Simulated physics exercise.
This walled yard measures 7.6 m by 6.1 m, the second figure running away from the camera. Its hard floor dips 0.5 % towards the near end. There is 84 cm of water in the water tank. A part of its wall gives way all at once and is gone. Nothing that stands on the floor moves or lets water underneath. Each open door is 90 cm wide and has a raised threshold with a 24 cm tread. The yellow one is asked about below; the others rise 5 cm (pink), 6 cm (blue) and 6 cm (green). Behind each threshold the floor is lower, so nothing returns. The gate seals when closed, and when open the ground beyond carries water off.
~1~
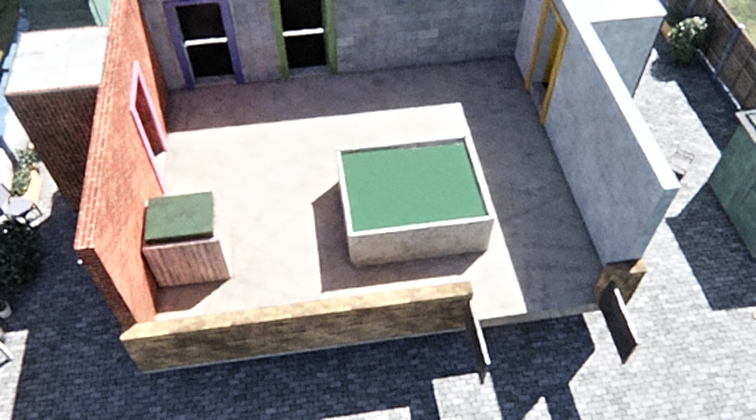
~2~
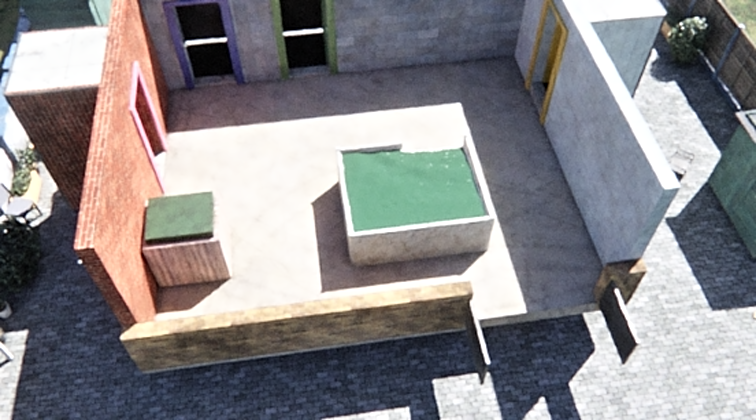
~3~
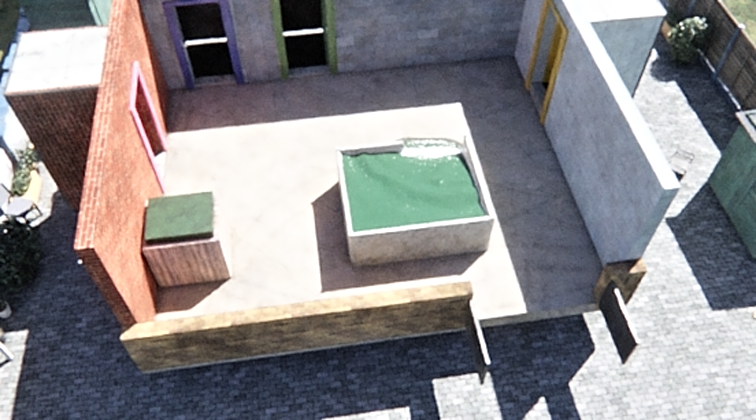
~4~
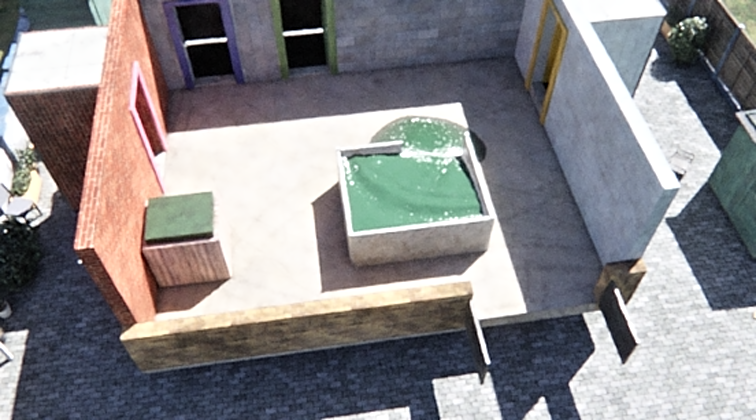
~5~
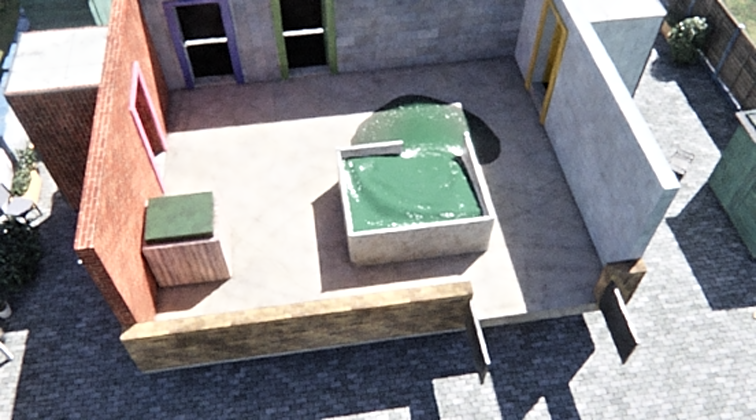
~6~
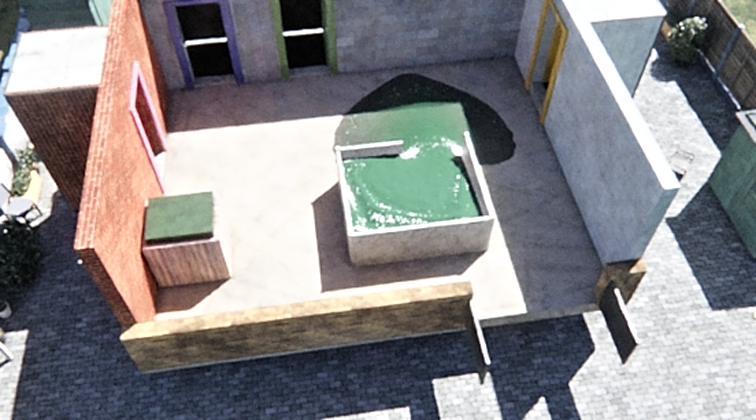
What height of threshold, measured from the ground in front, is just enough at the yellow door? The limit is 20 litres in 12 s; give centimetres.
It would have to be roughly 18 cm high.
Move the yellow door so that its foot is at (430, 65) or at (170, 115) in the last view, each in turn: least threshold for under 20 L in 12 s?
About 31 and 15 cm.
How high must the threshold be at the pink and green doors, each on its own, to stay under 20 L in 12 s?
Roughly 8.5 cm at pink and 11.0 cm at green.
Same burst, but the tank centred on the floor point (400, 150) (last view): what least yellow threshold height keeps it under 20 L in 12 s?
About 17 cm.
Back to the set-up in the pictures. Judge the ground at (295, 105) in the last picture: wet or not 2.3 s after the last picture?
It is flooded.
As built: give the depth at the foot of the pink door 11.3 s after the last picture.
Roughly 9.5 cm deep.
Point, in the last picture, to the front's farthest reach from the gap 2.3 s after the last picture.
At about (169, 94).
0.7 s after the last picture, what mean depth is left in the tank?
Roughly 55 cm on average.
Then, 0.7 s after the last picture water covers 30 % of the floor, deepest (47 cm) near (438, 168); 6 cm at the yellow door, 0 litres in over its 22 cm threshold.
Then, 2.3 s after the last picture water covers 40 % of the floor, deepest (35 cm) near (436, 68); 24 cm at the yellow door, 3 litres in over its 22 cm threshold.
Then, 11.3 s after the last picture water covers 100 % of the floor, deepest (10 cm) near (324, 326); 7 cm at the yellow door, 7 litres in over its 22 cm threshold.
At the yellow door as built, the water peaked near 25 cm, 2.1 s after the last picture.
With a threshold of 16 cm, 32 litres would have come in within the 12 s; with 22 cm, 6 litres. So under 20 litres takes about 18 cm.
